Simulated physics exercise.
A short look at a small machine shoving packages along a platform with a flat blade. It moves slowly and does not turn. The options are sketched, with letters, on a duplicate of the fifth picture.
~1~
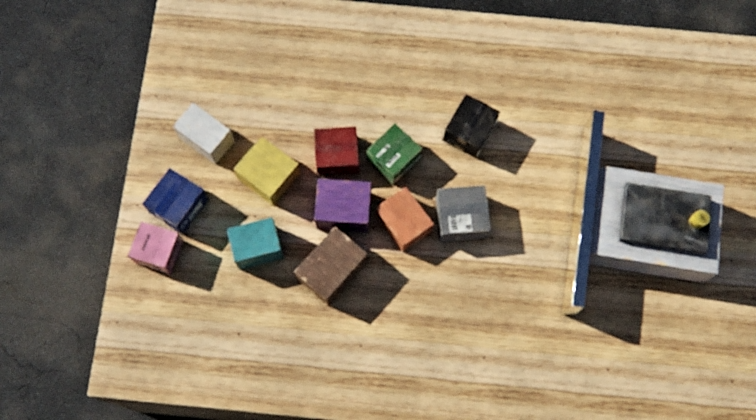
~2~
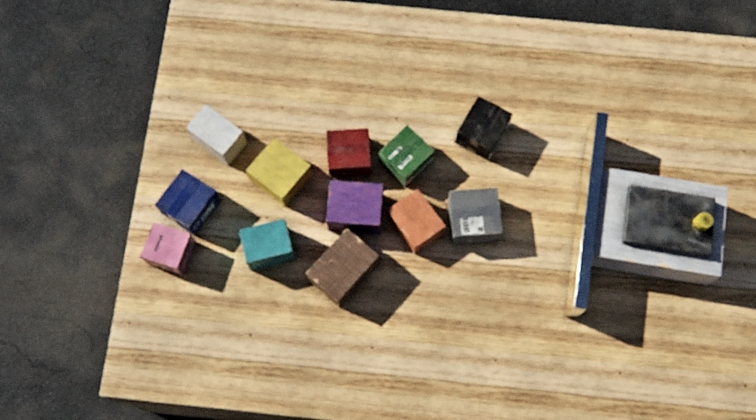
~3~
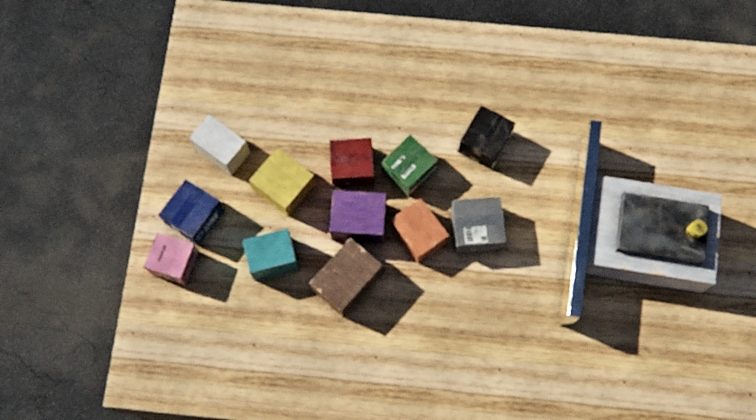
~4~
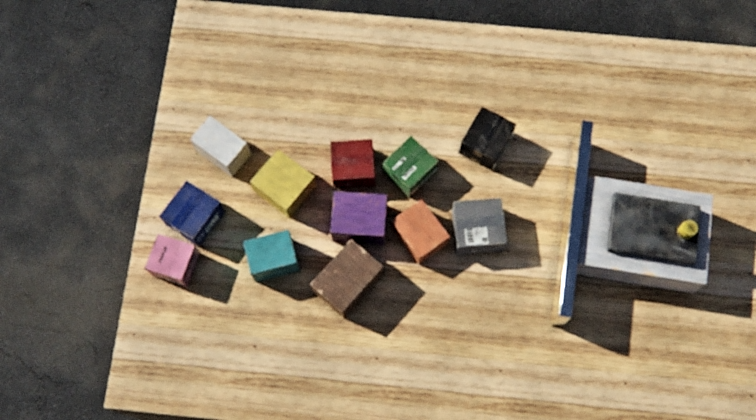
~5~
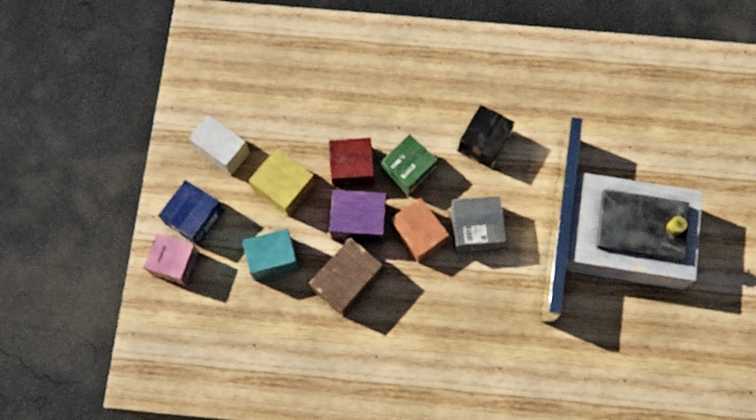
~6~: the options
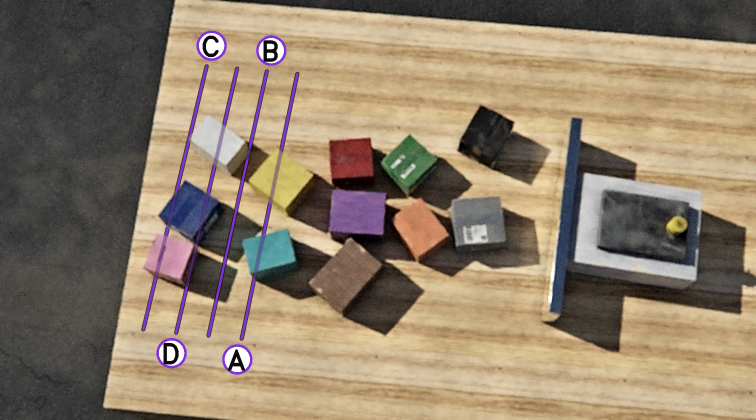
A small machine with a flat blue blade crept slowly left across a wooden platform toward a loose cluster of colourful boxes, which stayed put without being touched.
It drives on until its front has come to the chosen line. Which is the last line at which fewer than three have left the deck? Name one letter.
No third one falls up to A.
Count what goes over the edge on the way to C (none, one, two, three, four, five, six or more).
In all, six or more.
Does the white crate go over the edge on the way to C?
Yes.
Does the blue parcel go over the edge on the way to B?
Yes.
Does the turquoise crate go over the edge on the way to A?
No.
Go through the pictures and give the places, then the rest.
In the first frame, white crate (205, 134); turquoise crate (255, 243); purple crate (343, 206).
In the second frame, robot (663, 219); blue parcel (189, 203).
In the third frame, robot (656, 227); orange crate (419, 231).
In the fourth frame, robot (647, 227); red box (353, 163).
In the fifth frame, robot (637, 224); yellow crate (283, 182); black box (486, 137); grey box (478, 225).
On the marked copy, A at (271, 201); B at (239, 198); C at (176, 193); D at (208, 196).
Taking A. A third of the way, robot (528, 214); black box (443, 134); green parcel (404, 165).
Two thirds of the way, robot (422, 205); white crate (182, 135); blue parcel (173, 218).
When it is over, robot (339, 197); blue parcel over the edge; yellow crate (143, 180); one fallen.
As for the rest, B drops five; C drops nine; D drops seven.
